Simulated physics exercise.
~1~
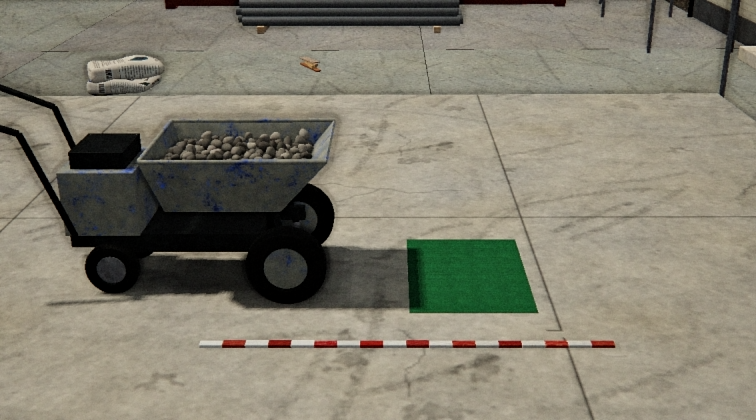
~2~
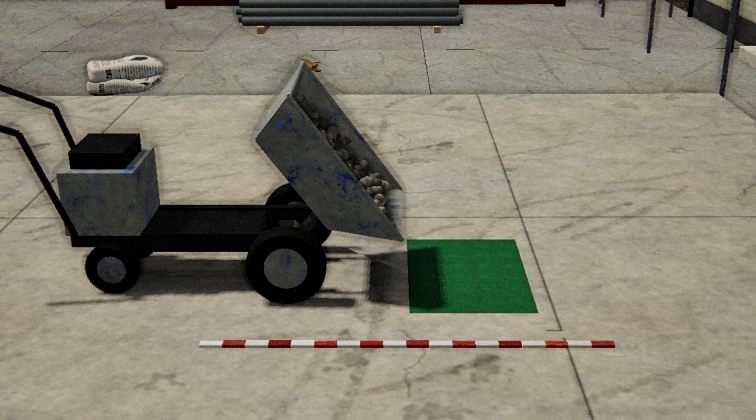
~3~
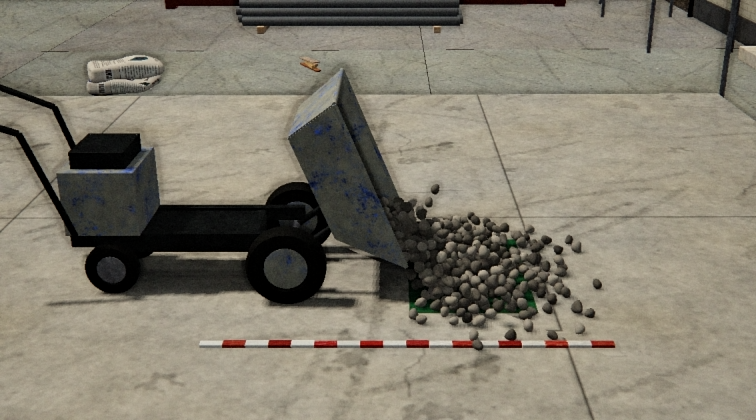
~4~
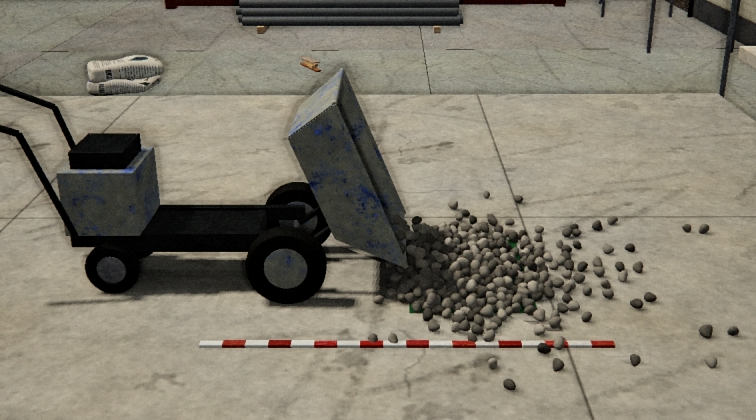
A grey, blue-flecked tray heaped with rounded stones sits on a black-wheeled powered barrow at the left of a concrete yard, seen from the side and slightly above. A green sheet lies flat to its right, with a red and white striped strip in front and a pale bundle and grey pipes behind. The tray tips forward to the right, and the stones slide toward its lower lip. It tilts steeper as they pour out and bury most of the green. The tray stays raised while stones spread around the pile, a few lying scattered well to the right and beyond the strip.
